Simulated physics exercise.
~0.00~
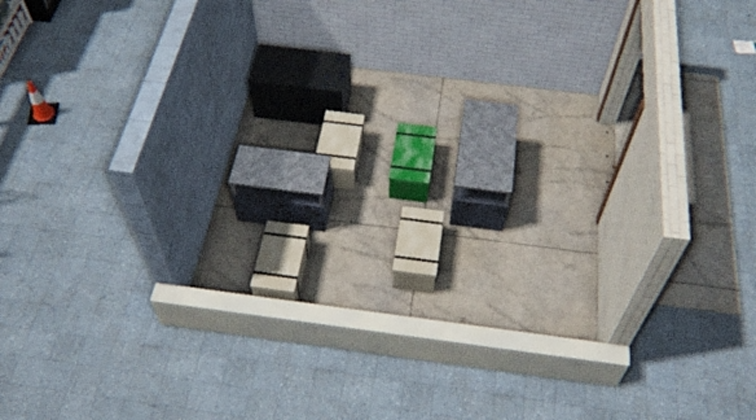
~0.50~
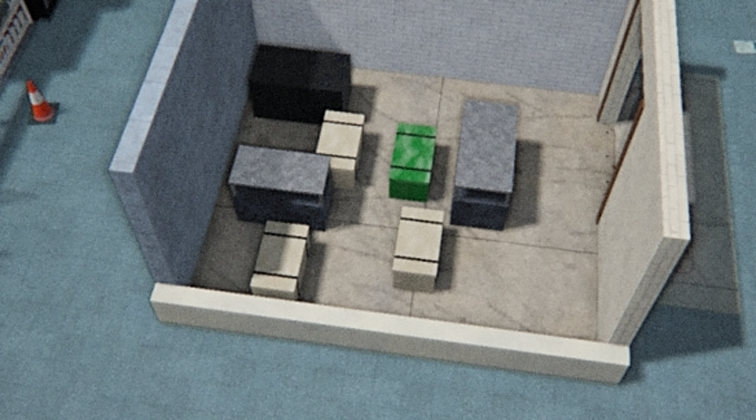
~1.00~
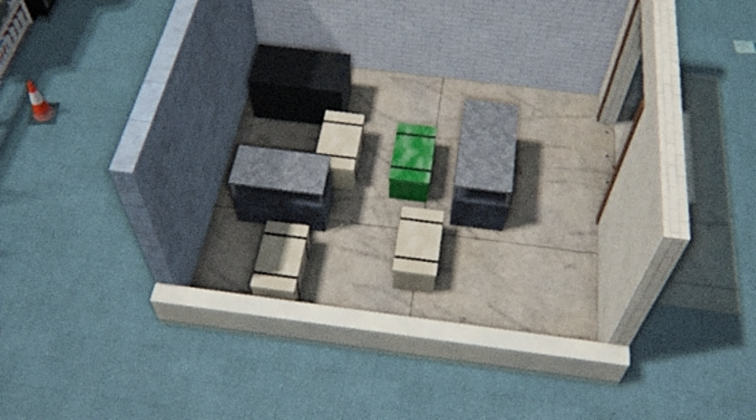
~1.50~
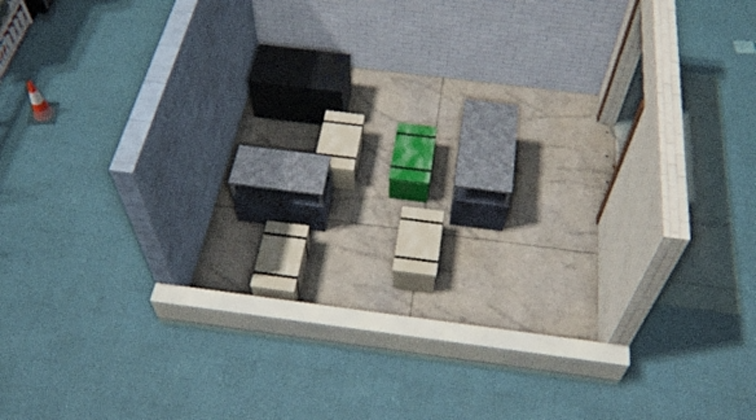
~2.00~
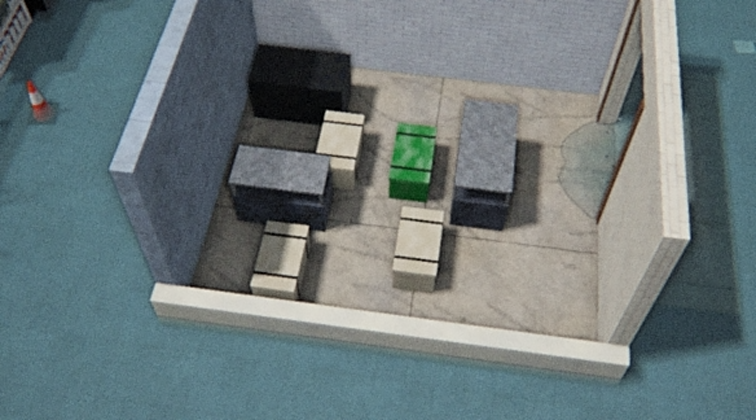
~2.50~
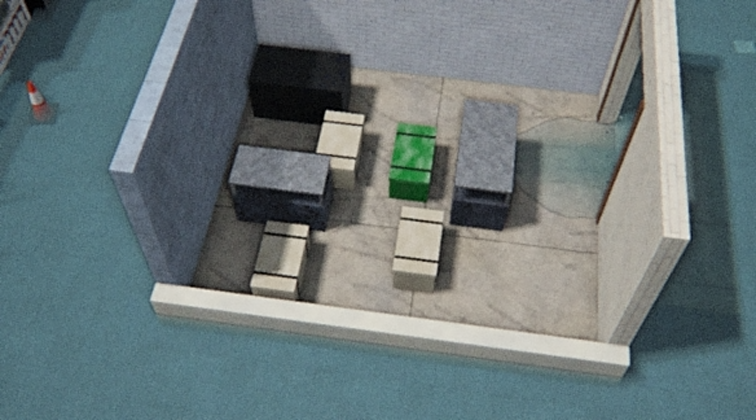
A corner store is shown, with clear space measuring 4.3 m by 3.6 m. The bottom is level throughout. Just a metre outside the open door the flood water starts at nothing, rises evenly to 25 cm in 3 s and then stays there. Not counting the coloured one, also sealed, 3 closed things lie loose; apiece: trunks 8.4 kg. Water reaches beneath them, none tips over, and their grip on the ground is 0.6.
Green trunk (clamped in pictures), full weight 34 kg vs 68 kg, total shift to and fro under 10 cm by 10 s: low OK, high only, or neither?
Low OK.
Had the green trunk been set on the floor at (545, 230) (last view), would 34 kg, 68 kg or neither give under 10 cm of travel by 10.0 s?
So heavier weight required.
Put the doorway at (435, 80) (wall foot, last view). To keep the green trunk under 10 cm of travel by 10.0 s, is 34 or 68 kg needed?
In that setup just the second mass works.
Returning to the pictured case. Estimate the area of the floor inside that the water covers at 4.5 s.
Around 7.0 m2 of it.
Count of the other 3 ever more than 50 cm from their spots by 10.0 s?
I count 2.
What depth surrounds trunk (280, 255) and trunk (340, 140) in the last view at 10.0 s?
About 14 and 10 cm.
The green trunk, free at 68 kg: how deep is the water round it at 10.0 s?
7 cm, roughly.
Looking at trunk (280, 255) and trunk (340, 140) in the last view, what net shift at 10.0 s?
50 cm and 50 cm respectively.
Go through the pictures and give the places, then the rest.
In the first frame, the green trunk at (413, 152) rests on the ground; 0.0 m2 under water; 0 of 4 have shifted.
In the second frame, the green trunk at (413, 152), on the bottom; 0.0 m2 under water; 0 of 4 have shifted.
In the third frame, the green trunk at (413, 152), on the bottom; water covers 0.0 m2; 0 of 4 have shifted.
In the fourth frame, the green trunk at (413, 152), on the bottom; water covers 0.0 m2; 0 of 4 have shifted.
In the fifth frame, the green trunk at (413, 152) rests on the ground; water covers 0.5 m2; 0 of 4 have shifted.
In the sixth frame, the green trunk at (413, 152) rests on the ground; 1.2 m2 under water; 0 of 4 have shifted.
After 3.5 s the green trunk would be 0 cm from its start with 34 kg and 0 cm from its start with 68 kg; 0 cm of water round it then.
After 4.5 s the green trunk would be 0 cm from its start with 34 kg and 0 cm from its start with 68 kg; 0 cm of water round it then.
After 7.0 s the green trunk would be 0 cm from its start with 34 kg and 0 cm from its start with 68 kg; 3 cm of water round it then.
After 10.0 s the green trunk would be 0 cm from its start with 34 kg and 0 cm from its start with 68 kg; 7 cm of water round it then.
